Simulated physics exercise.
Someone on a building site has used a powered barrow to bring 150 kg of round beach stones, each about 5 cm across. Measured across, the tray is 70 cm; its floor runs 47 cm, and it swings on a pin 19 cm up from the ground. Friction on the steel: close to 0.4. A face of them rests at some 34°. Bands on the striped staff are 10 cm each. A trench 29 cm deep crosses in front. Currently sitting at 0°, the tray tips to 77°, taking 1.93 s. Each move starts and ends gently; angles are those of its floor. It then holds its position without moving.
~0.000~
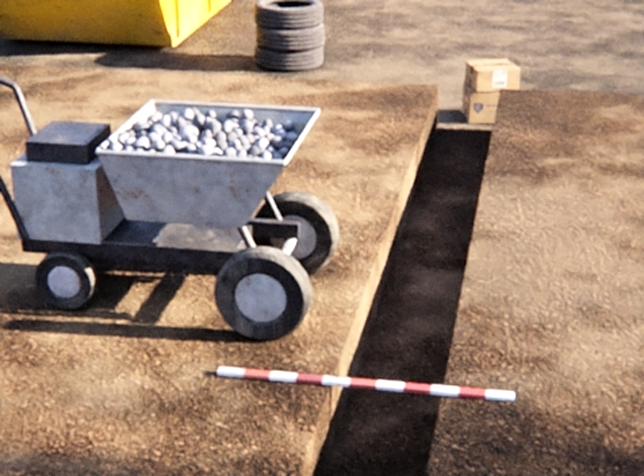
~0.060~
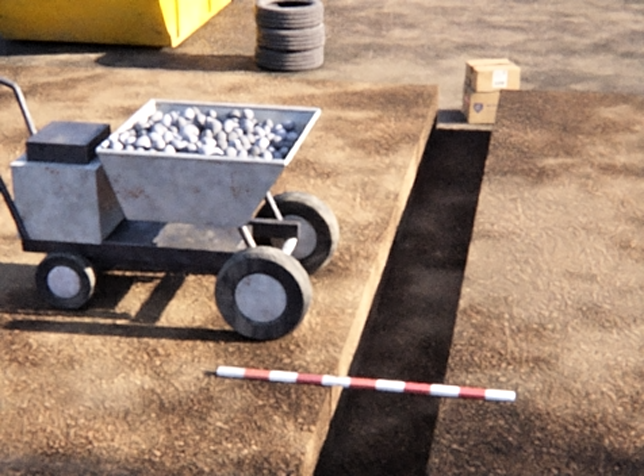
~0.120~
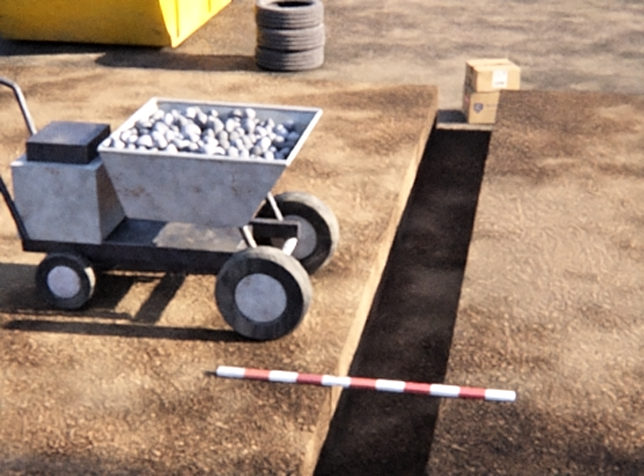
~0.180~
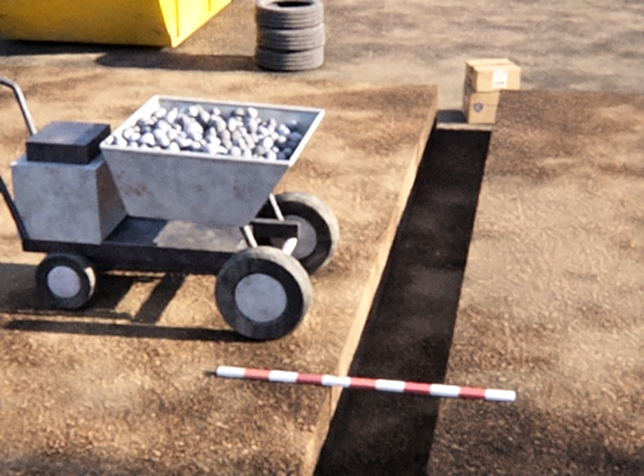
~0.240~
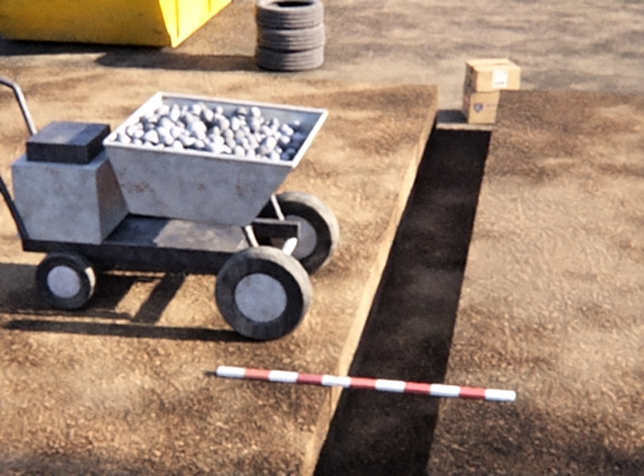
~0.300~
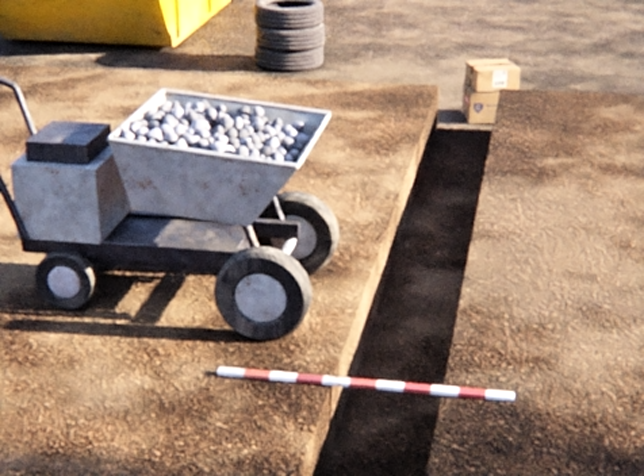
A sunlit building site of bare brown earth is seen from slightly above, with a dark trench running away on the right. At left stands a grey powered barrow heaped with pale round stones, a red-and-white staff lying before it across the trench, with a yellow container, black tyres and cardboard boxes behind. The barrow's tray slowly tilts slightly forward to the right, while its wheels and the camera stay still.
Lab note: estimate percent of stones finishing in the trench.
Approx. 51 %.
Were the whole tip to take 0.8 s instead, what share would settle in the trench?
Then some 35 per cent would.
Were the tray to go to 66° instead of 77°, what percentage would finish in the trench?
About 60%.
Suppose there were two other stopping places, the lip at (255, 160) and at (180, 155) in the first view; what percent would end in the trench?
80 and 95 %.
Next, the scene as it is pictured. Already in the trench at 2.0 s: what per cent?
Around 30 per cent of it, at that instant.
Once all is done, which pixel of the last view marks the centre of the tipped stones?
Their middle lands near (450, 346).
After 1.5 s the floor is at 65°; 94 % in the tray, 6 % in the trench; the foremost stones are at (458, 273).
After 2.0 s the floor is at 77°; 30 % in the tray, 28 % in the trench, 42 % past the trench; the foremost stones are at (632, 347).
After 2.4 s the floor is at 77°; 10 % in the tray, 40 % in the trench, 50 % past the trench; the foremost stones are past the picture's edge.
After 4.3 s the floor is at 77°; 0 % in the tray, 51 % in the trench, 49 % past the trench; the foremost stones are past the picture's edge.
